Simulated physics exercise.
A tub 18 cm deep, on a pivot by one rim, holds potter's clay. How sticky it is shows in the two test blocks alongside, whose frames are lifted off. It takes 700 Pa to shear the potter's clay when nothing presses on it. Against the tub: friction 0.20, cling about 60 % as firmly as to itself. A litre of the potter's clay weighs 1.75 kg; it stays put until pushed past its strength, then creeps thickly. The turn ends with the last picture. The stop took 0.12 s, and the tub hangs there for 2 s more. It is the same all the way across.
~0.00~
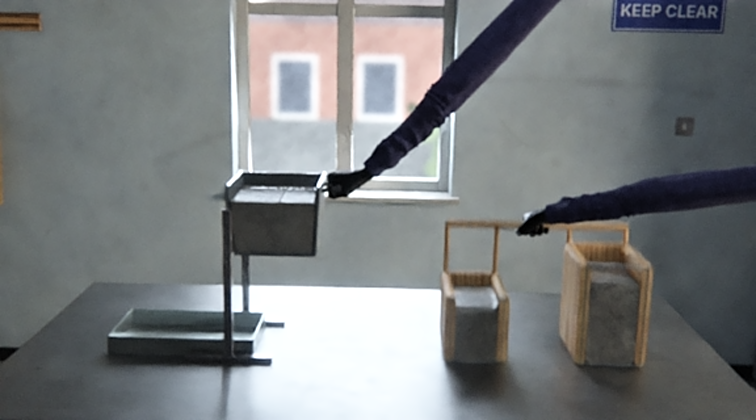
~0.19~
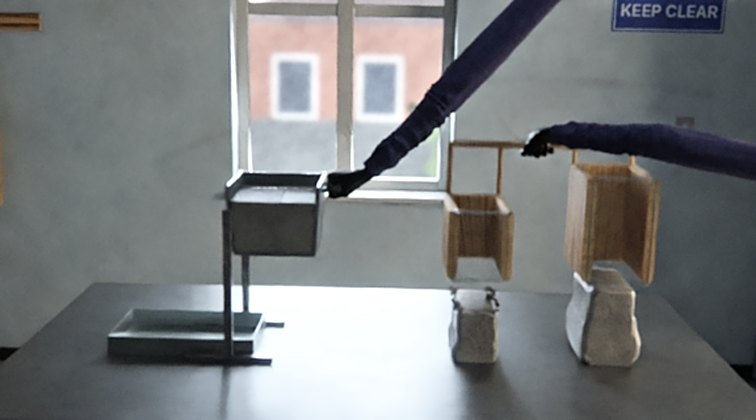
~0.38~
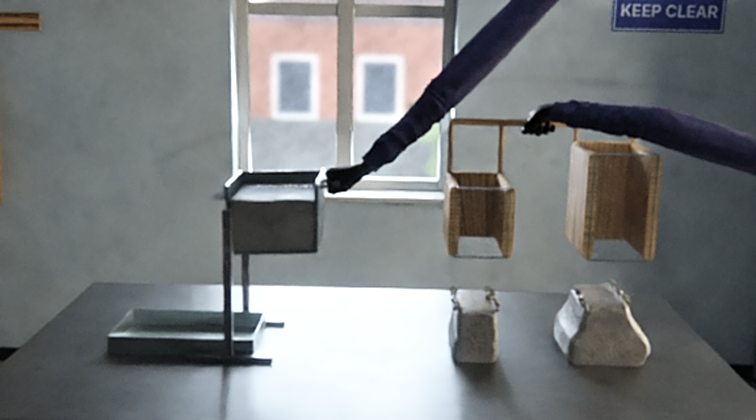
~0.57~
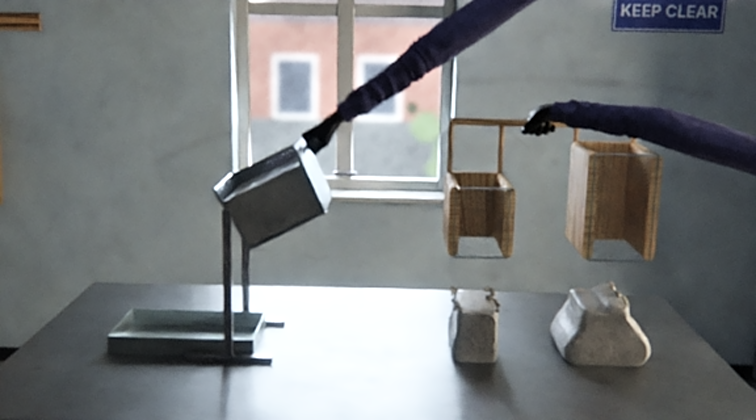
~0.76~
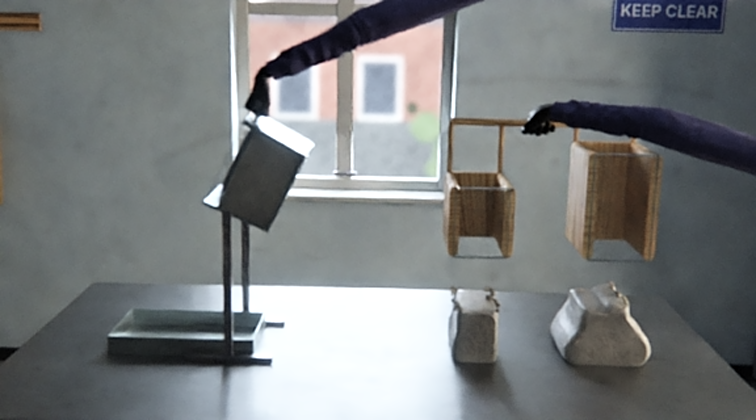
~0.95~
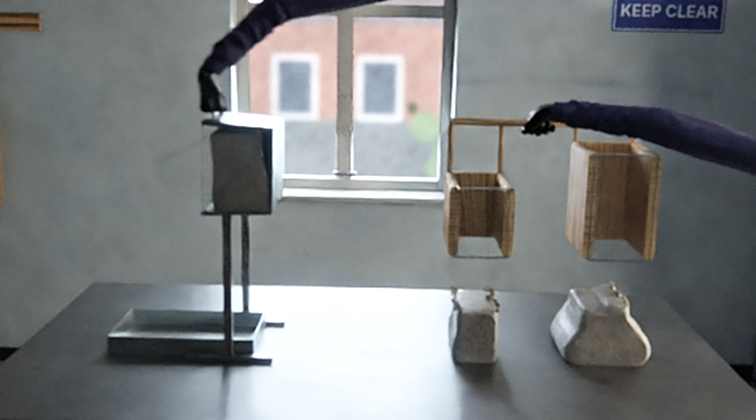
A grey metal tub of clay pivots on a stand at the left of a dark table, seen from the front in a grey-walled room with a window. A pale tray sits below it, and two grey blocks in wooden casings stand at right. One dark-sleeved arm lifts the casings, the larger block slumps and widens, then another arm swings the tub up onto its side, its opening facing left.
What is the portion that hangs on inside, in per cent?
It comes to some 50 %.
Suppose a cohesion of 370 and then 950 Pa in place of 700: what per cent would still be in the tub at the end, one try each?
In that order: 40 %, 45 %.
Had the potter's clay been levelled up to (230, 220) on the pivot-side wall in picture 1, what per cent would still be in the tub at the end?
It would be near 50 %.
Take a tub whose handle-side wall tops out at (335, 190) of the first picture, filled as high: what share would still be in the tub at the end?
In that case some 45 per cent.
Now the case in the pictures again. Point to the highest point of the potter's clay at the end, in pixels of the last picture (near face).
Near (244, 171).
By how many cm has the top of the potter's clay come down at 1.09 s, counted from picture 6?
About 3 cm.
By 1.09 s, the tub is at 89 degrees and holds 92 %.
By 1.26 s, the tub is at 89 degrees and holds 62 %.
By 1.43 s, the tub is at 89 degrees and holds 50 %.
By 1.60 s, the tub is at 89 degrees and holds 50 %.
By 2.95 s, at the end, the tub is at 89 degrees and holds 50 %.
